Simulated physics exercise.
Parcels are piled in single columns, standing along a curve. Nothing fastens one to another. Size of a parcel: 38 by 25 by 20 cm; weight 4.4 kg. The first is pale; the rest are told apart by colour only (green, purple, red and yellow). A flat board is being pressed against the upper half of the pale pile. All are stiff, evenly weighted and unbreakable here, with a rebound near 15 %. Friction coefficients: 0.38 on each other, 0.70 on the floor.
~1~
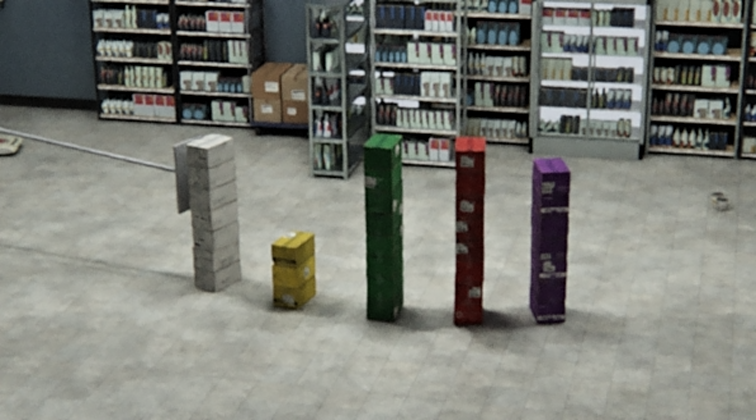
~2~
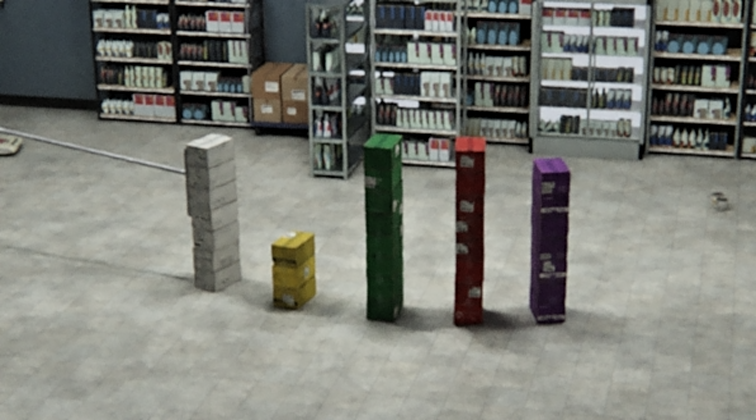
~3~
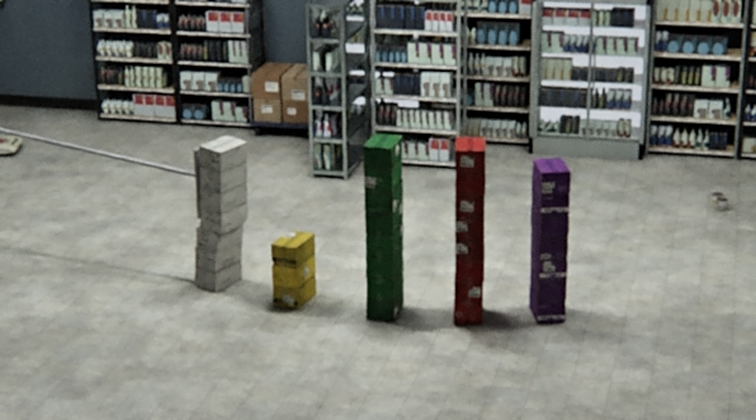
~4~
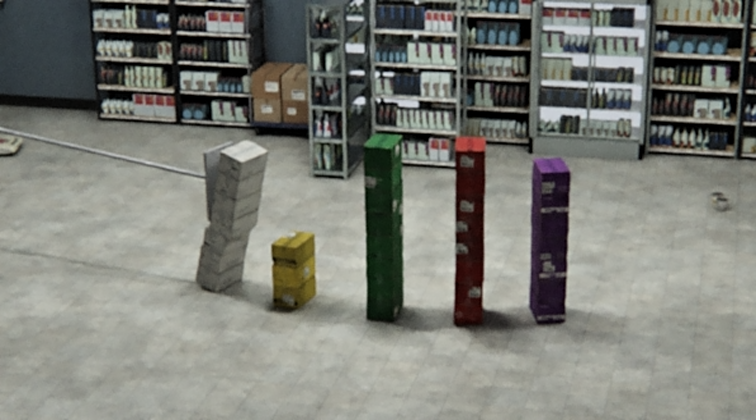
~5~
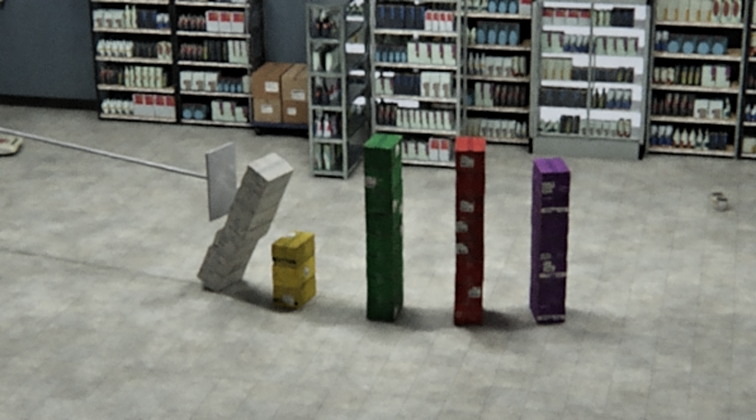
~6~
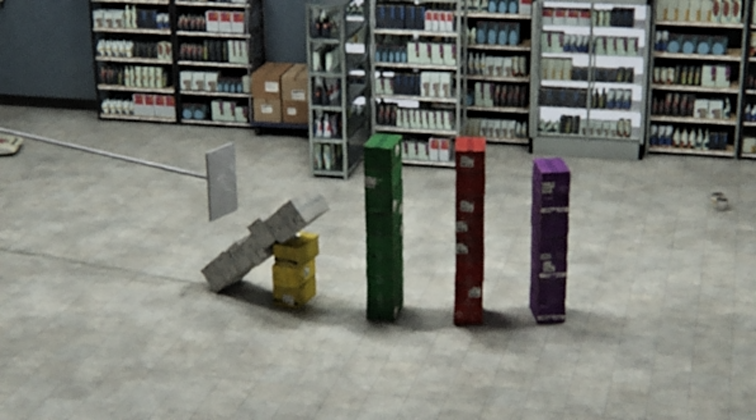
In a store aisle, a flat board pushes a pale stack rightward onto the short yellow one.
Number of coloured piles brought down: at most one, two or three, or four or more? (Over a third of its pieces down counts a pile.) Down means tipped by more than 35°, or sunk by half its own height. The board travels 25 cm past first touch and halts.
Piles wrecked: No more than one.
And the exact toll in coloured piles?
1 of them.
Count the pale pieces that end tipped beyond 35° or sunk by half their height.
7 of them.
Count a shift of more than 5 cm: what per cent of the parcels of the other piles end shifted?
10 per cent.
Then, 0.06 s past the last view, 7 of the pale pile down; none of the 26 other parcels down, 1 disturbed; top yellow parcel 7 cm from its place.
Then, 0.19 s past the last view, 7 of the pale pile down; none of the 26 other parcels down, 2 disturbed; top yellow parcel 4° from how it stood.
Then, 0.41 s past the last view, 7 of the pale pile down; none of the 26 other parcels down, 3 disturbed; top yellow parcel 17° from how it stood.
Then, 0.69 s past the last view, 7 of the pale pile down; 2 of the 26 other parcels down; top yellow parcel 40° from how it stood, 16 cm lower.
In the end, 7 of the pale pile down; 2 of the 26 other parcels down; top yellow parcel 60° from how it stood, 23 cm lower; top green parcel unmoved. Wrecked, yellow. From the last view, middles, top yellow parcel near (349, 279), top green parcel near (384, 152).
